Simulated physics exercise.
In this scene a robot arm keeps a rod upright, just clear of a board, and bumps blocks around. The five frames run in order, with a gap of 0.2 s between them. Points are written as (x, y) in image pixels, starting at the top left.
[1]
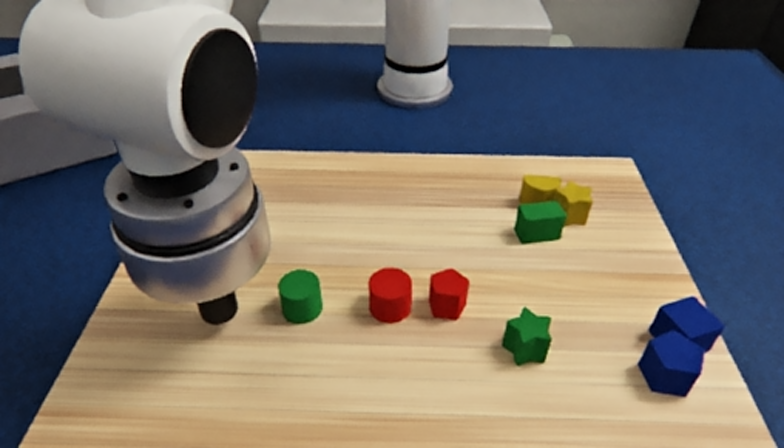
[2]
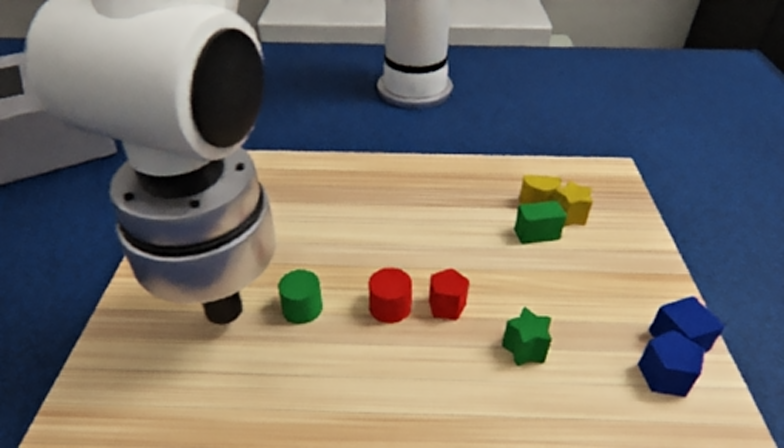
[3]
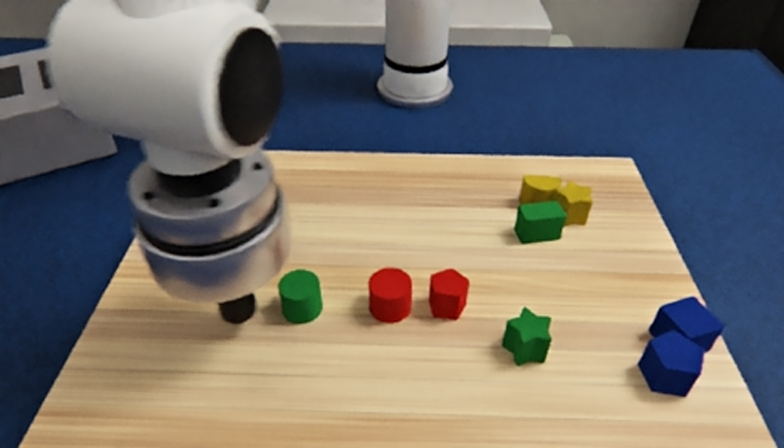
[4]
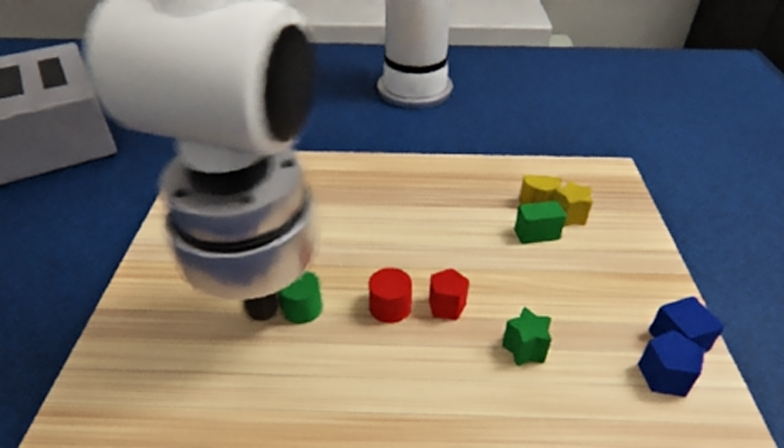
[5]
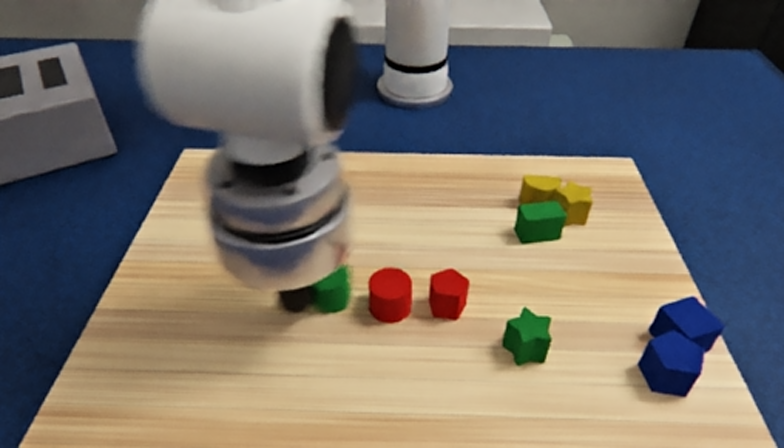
A white robot arm with a dark rod moved right over a wooden board, slowly at first, then faster, and pushed a green cylinder toward a red one while the other colored blocks stayed still.
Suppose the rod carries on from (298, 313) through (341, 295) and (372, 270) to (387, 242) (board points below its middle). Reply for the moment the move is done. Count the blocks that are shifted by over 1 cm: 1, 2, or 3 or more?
1 block.
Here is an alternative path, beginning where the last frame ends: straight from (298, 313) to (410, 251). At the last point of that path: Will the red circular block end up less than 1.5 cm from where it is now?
I expect so.
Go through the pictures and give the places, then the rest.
In the first picture, lower end of the rod (220, 312), tops of blocks, green circular block (299, 284), red circular block (390, 282).
In the second picture, rod (225, 312), blocks as before.
In the third picture, rod (239, 311), blocks as before.
In the fourth picture, rod (263, 309), blocks as before.
In the fifth picture, rod (296, 301), green circular block partly hidden, red circular block (390, 282).
On the path given first. One third of the way, rod (341, 282); green circular block (373, 255).
Two thirds of the way, rod (372, 256); green circular block (407, 237).
At the end, rod (387, 229); green circular block (420, 227); red circular block not moved.
